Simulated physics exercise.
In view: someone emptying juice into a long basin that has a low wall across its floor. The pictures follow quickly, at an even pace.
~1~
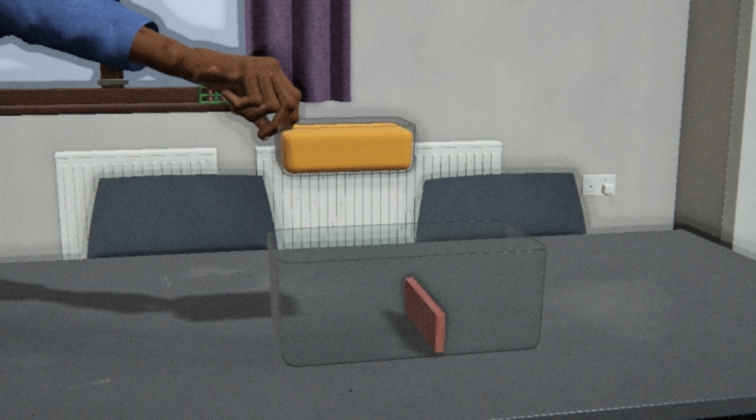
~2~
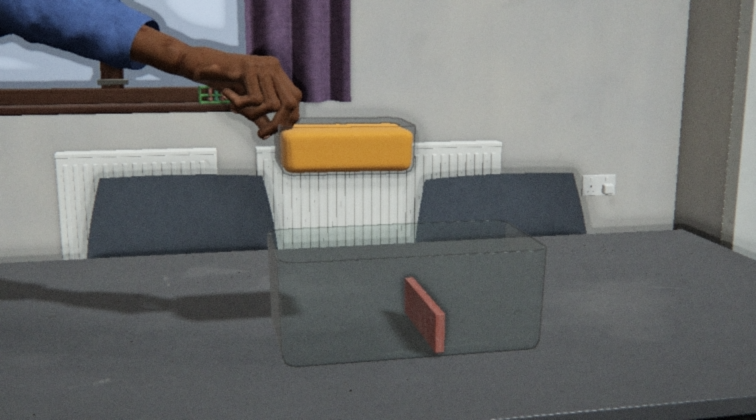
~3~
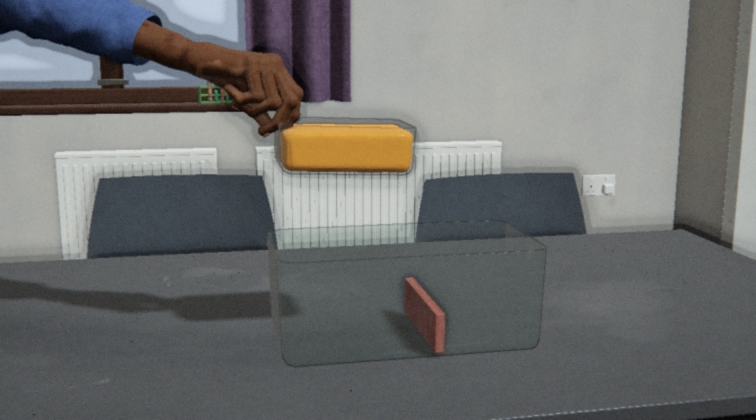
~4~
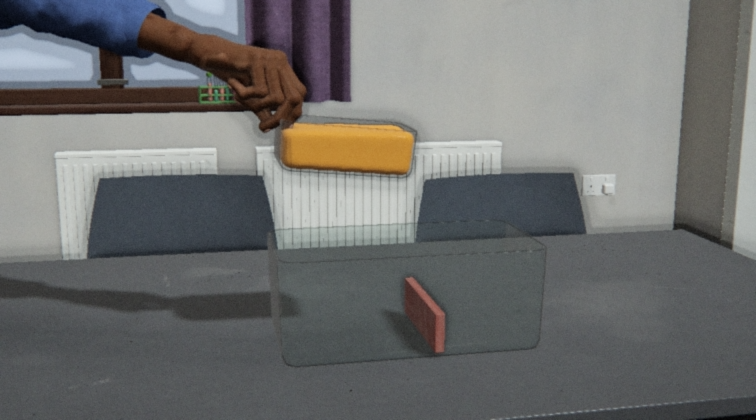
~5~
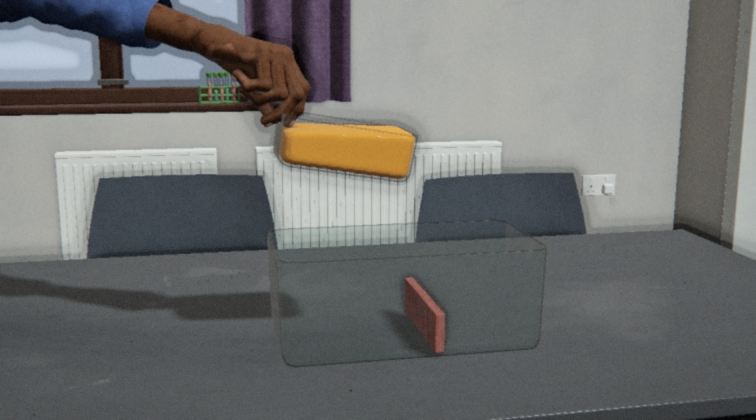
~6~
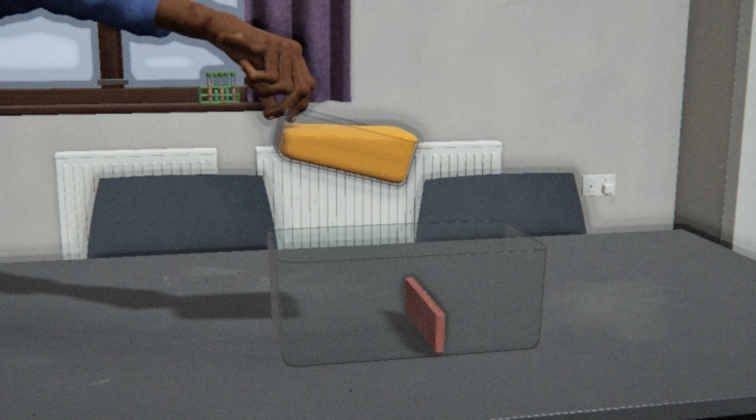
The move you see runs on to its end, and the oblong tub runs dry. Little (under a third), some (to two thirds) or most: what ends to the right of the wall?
The share right of the wall is over two thirds.
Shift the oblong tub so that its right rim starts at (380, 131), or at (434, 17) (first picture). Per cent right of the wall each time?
About 65 and 70 per cent.
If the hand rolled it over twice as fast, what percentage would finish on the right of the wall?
About 75 per cent.
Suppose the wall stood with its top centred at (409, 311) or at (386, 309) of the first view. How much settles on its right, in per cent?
Roughly 75 per cent, and 90 per cent.
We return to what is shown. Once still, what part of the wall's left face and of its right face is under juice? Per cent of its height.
Some 10 per cent left and 50 right.
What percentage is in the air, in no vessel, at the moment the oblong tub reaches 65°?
Roughly 30 in a hundred.
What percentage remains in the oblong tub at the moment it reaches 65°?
Roughly 25 in a hundred.
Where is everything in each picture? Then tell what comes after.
In the first picture, tilt 0°; pouring edge (407, 123); surface from (278, 131) to (404, 128); the long basin's rim runs from (273, 247) to (525, 235); the wall's top is at (424, 296).
In the second picture, tilt 1°; pouring edge (407, 123); surface from (279, 131) to (405, 129).
In the third picture, tilt 2°; pouring edge (408, 126); surface from (279, 129) to (405, 130).
In the fourth picture, tilt 6°; pouring edge (409, 129); surface from (279, 129) to (406, 130).
In the fifth picture, tilt 10°; pouring edge (409, 134); surface from (280, 130) to (406, 131).
In the sixth picture, tilt 15°; pouring edge (410, 140); surface from (280, 129) to (410, 136); 2 per cent is over the edge.
A moment on, the tilt is 65° and 23 per cent is still to pour, 1 is left of the wall and 44 right of it.
Next, the tilt is 96° and 5 per cent is still to pour, 14 is left of the wall and 77 right of it.
Then the tilt is 103° and 0 per cent is still to pour, 21 is left of the wall and 77 right of it.
Later the tilt is 103° and 0 per cent is still to pour, 22 is left of the wall and 77 right of it.
In the end 22 per cent lies left of the wall, 77 right of it and 1 outside.
